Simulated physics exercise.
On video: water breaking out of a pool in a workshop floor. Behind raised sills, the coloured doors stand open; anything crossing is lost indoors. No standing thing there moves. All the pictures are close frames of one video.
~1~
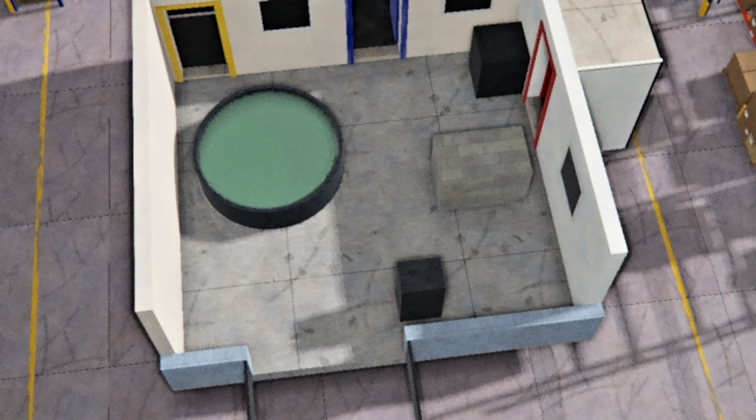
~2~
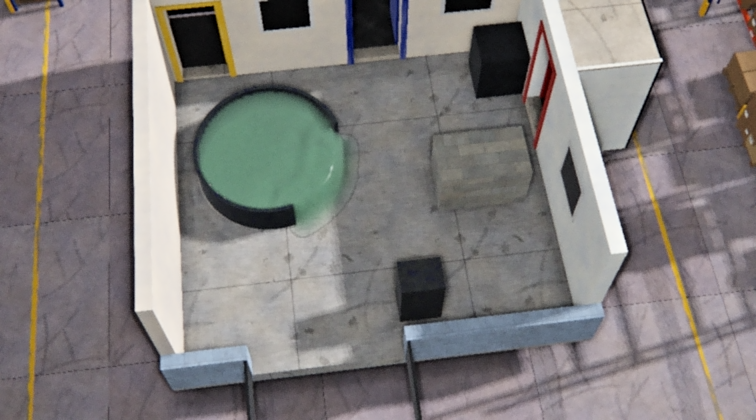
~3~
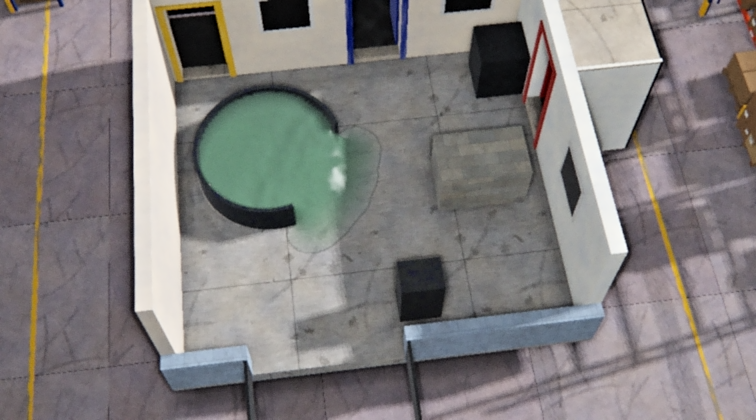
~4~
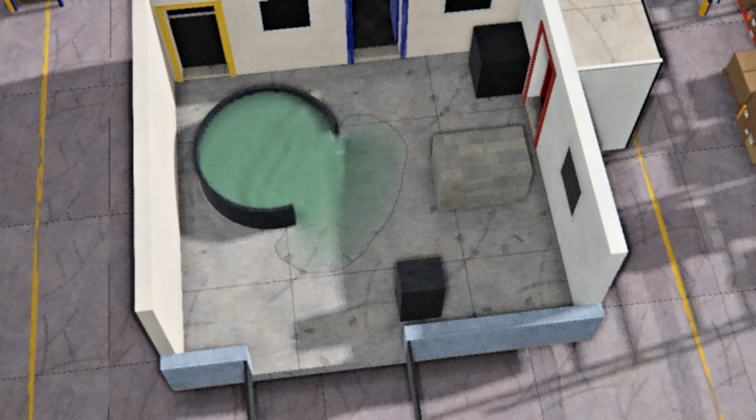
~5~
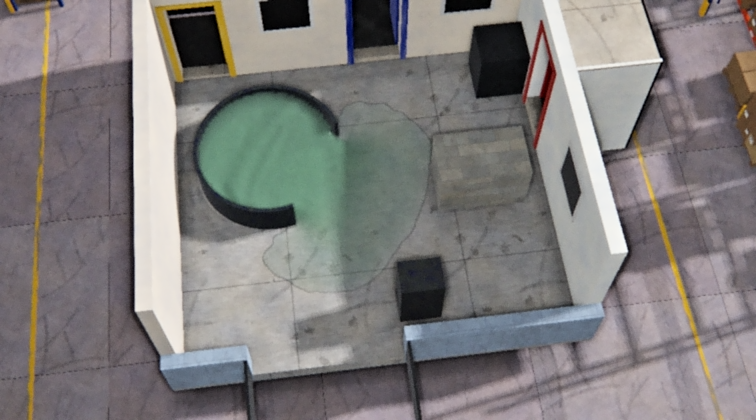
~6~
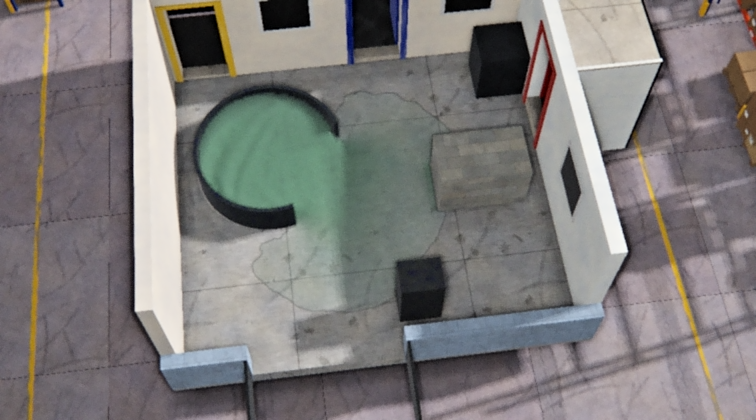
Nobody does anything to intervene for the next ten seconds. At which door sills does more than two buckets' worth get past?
The yellow door will not top two buckets; the red door will not top two buckets; the blue door will not top two buckets.
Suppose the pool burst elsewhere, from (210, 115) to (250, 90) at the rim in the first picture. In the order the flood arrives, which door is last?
Last in line is the red one.
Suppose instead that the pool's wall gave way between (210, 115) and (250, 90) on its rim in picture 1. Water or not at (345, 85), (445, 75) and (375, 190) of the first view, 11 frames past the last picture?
Going through them, the first would be submerged, the next still bare and the last still bare.
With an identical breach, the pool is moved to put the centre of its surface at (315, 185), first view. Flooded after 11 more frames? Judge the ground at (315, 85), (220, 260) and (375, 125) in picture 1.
Bone-dry, bone-dry, soaked.
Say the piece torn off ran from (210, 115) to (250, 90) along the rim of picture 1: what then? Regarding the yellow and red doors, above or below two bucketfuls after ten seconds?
The yellow door tops the limit and the red door falls short.
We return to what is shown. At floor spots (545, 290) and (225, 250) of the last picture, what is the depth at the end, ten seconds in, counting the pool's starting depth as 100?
Approx. 12 % then 8 %.
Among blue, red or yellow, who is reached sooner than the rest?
I'd go with the red-painted one.
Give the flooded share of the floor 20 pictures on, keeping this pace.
That's roughly 55 per cent.
A moment on, water covers 45 % of the floor; the yellow door not reached, the red door wet at the sill, nothing in, the blue door not reached.
Next, water covers 50 % of the floor; the yellow door not reached, the red door wet at the sill, nothing in, the blue door wet at the sill, nothing in.
Then, water covers 55 % of the floor; the yellow door not reached, the red door wet at the sill, nothing in, the blue door wet at the sill, nothing in.
Later, water covers 75 % of the floor; the yellow door not reached, the red door wet at the sill, nothing in, the blue door wet at the sill, nothing in.
In the end, water covers 100 % of the floor; the yellow door under two buckets in, the red door wet at the sill, nothing in, the blue door wet at the sill, nothing in.
